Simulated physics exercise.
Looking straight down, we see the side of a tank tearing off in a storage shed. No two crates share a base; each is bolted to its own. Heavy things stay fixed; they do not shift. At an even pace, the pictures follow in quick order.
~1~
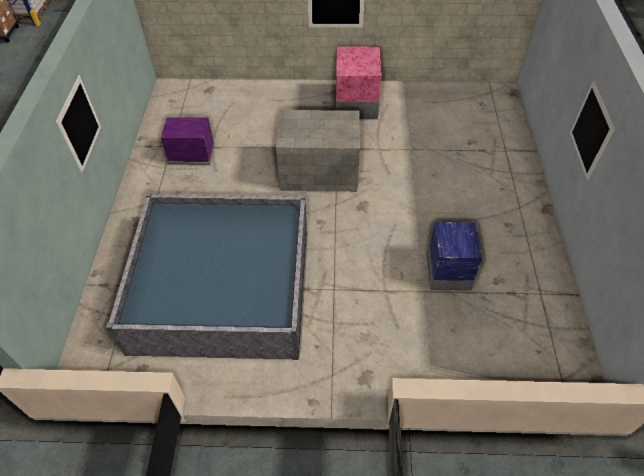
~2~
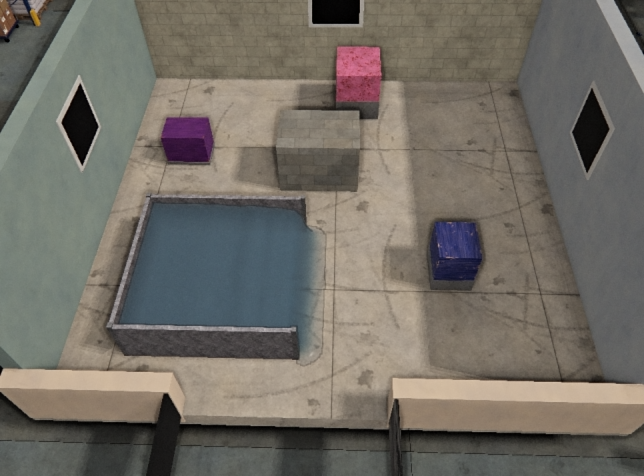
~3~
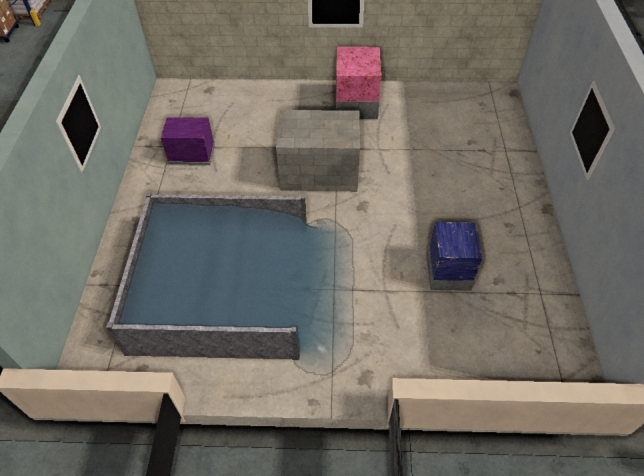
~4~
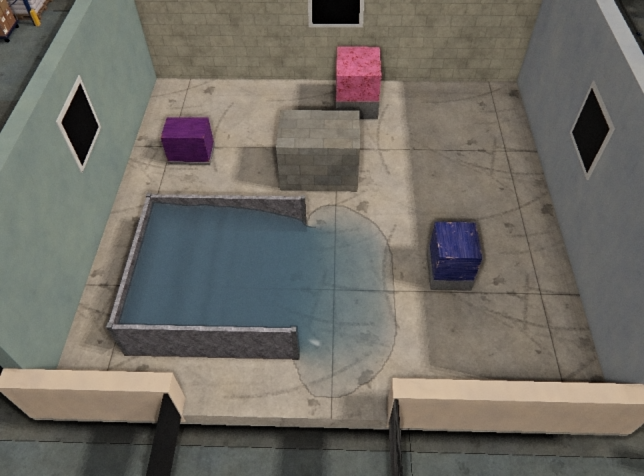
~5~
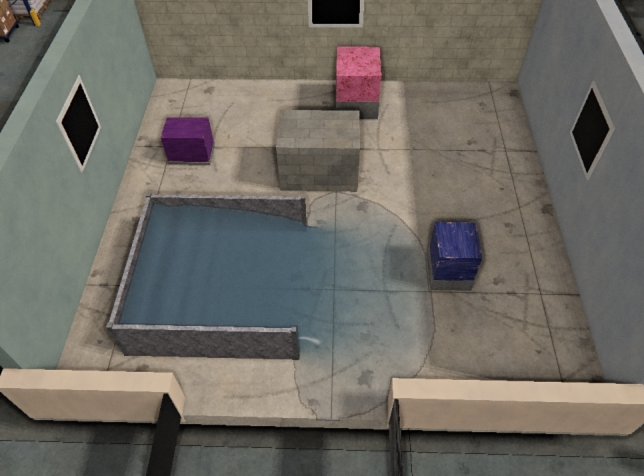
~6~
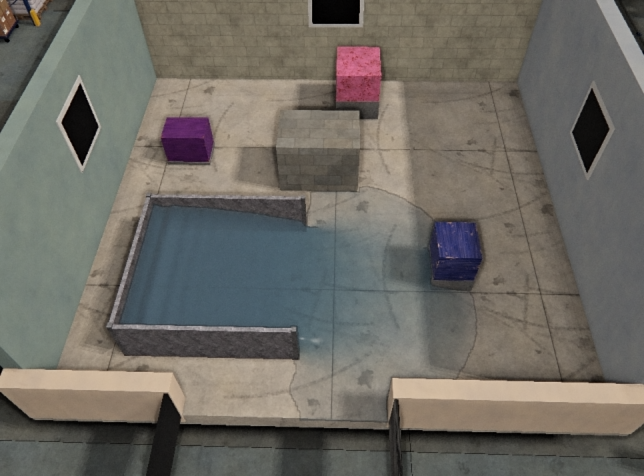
At first, a square tank of still blue water sits on the left of a walled concrete floor, among purple, pink and blue crates. Then its right side opens, and water pours out, spreading rightward in a widening, thinning sheet that reaches around the blue crate, while the crates stay put.
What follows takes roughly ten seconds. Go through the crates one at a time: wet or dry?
Crate by crate: Blue crate wet, pink crate dry, purple crate wet.
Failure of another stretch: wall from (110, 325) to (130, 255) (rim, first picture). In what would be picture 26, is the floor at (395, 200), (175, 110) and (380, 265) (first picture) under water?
Spared; drenched; spared.
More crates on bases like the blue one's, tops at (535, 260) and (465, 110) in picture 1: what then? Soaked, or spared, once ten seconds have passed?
Crate one is touched by the flood; crate two is touched by the flood.
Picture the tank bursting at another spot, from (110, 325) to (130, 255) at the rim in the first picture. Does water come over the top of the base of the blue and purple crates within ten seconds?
As it turns out, the blue crate is left untouched, and the purple crate gets overtopped.
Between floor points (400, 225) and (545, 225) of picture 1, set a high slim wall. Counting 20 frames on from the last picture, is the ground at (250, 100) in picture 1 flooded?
There: Not flooded.
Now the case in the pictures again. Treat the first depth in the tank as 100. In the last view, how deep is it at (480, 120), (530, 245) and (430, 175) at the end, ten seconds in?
First 16, next 18, last 10 in a hundred.
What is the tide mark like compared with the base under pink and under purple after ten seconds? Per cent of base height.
80 and 140 %, roughly.
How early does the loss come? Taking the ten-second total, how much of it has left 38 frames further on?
About 55 per cent.
A moment on, water covers 35 % of the floor; the blue crate water round its plinth, the pink crate not reached, the purple crate not reached.
Next, water covers 45 % of the floor; the blue crate water round its plinth, the pink crate not reached, the purple crate not reached.
Then, water covers 55 % of the floor; the blue crate water round its plinth, the pink crate not reached, the purple crate not reached.
Later, water covers 70 % of the floor; the blue crate water round its plinth, the pink crate water round its plinth, the purple crate not reached.
In the end, water covers 95 % of the floor; the blue crate was topped, the pink crate stayed above the water, the purple crate was topped.
